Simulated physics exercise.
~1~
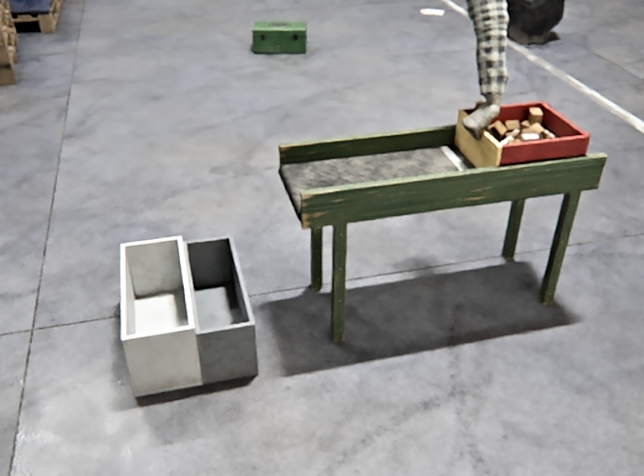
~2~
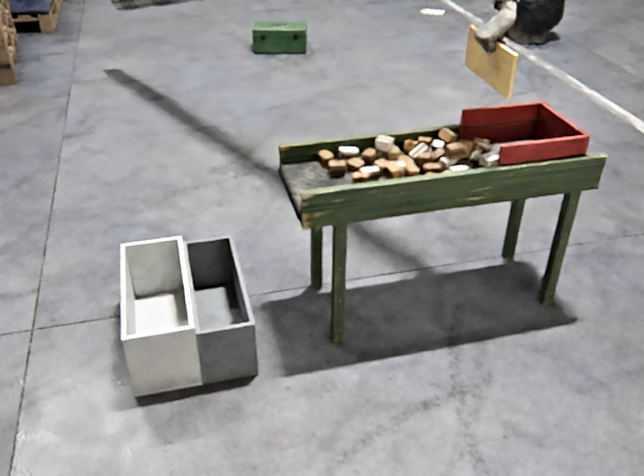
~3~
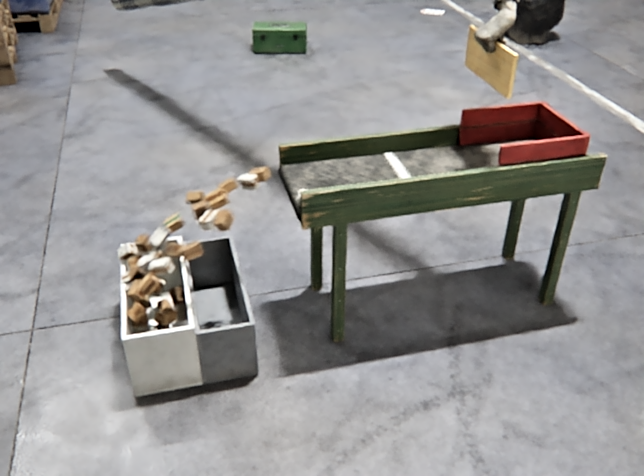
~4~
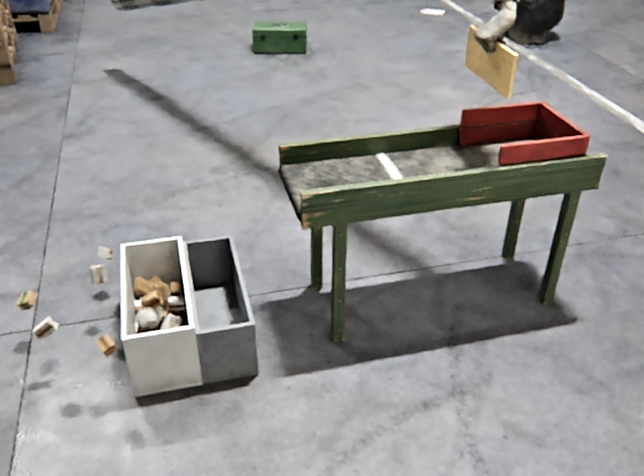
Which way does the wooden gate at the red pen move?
The gate moves up, lifted clear of the red pen by the hand.
